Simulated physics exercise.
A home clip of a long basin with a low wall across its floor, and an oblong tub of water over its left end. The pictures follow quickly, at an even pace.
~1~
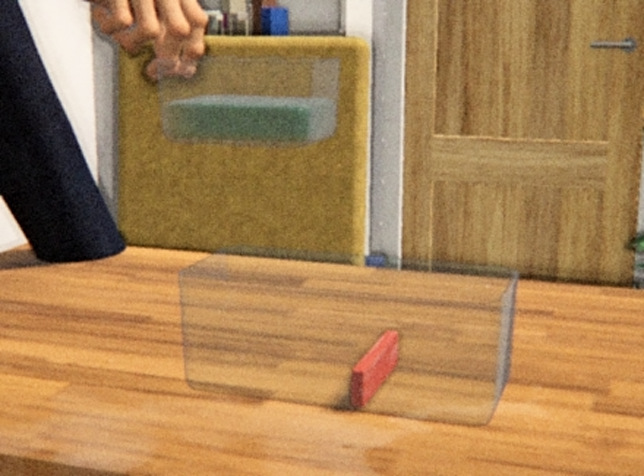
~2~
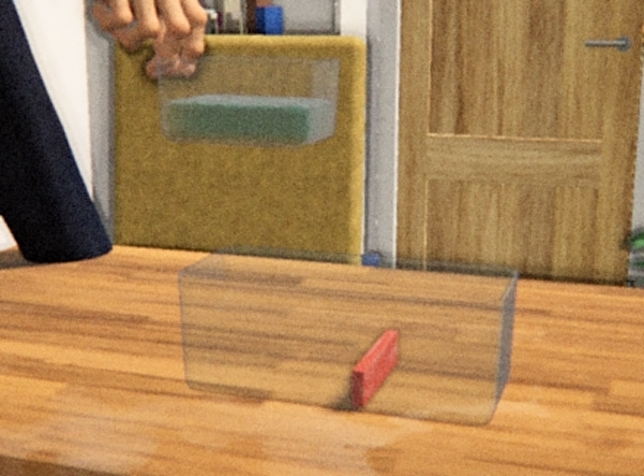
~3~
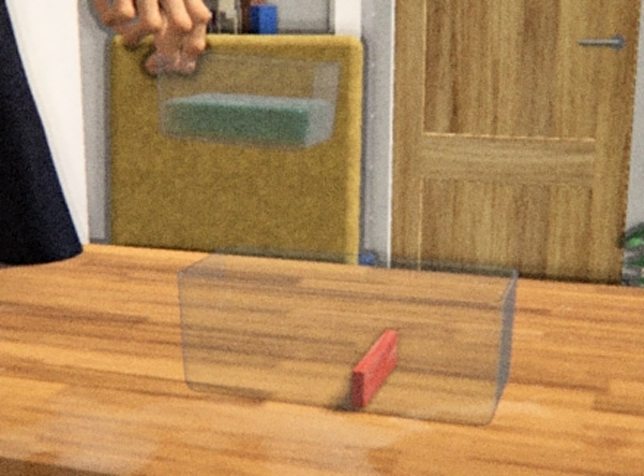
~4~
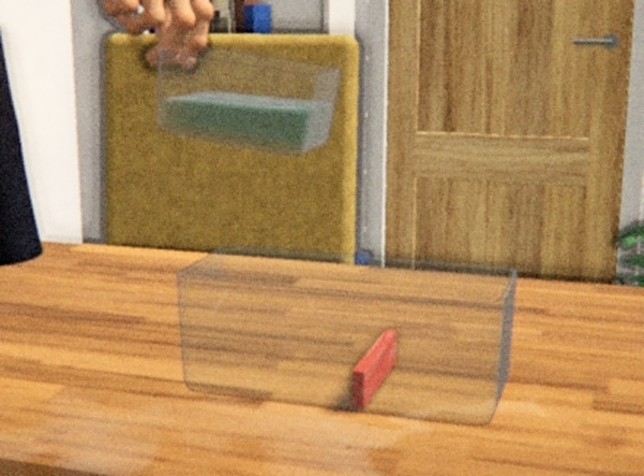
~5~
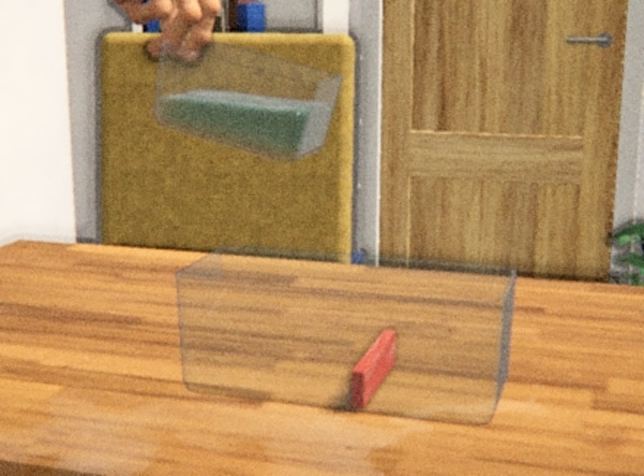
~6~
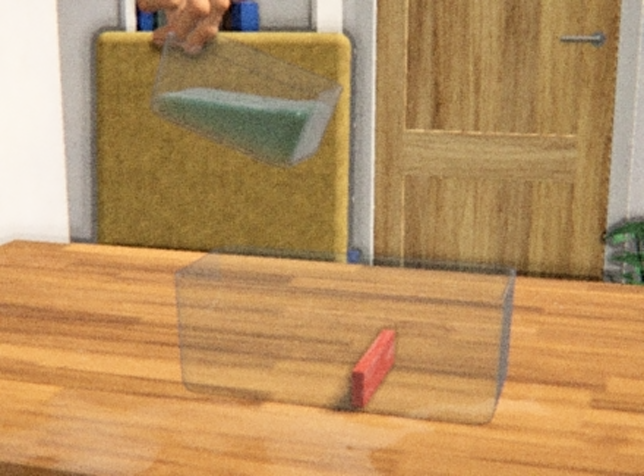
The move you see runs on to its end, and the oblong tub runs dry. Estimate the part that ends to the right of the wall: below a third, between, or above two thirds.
The share right of the wall is between a third and two thirds.
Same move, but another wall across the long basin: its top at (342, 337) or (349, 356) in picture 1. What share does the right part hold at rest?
In turn 65 and 60 in a hundred.
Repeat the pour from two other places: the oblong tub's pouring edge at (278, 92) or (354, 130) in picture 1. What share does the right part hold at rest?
First some 5, then 50 per cent.
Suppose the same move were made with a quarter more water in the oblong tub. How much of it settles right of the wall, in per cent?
Roughly 50 in a hundred.
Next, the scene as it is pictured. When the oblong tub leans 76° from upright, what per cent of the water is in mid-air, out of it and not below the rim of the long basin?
Some 40 per cent.
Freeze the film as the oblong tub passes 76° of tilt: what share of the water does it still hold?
Near 50 %.
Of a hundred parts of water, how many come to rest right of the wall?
It comes to 45 per cent or so.
A moment on, the oblong tub is tipped on its side and 48 per cent is still to pour, 4 is left of the wall and 7 right of it.
Next, the oblong tub is tipped right over and 12 per cent is still to pour, 30 is left of the wall and 42 right of it.
Then the oblong tub is tipped right over and 1 per cent is still to pour, 54 is left of the wall and 42 right of it.
Later the oblong tub is tipped right over and 0 per cent is still to pour, 56 is left of the wall and 43 right of it.
Finally, 56 per cent lies left of the wall, 43 right of it and 1 outside.
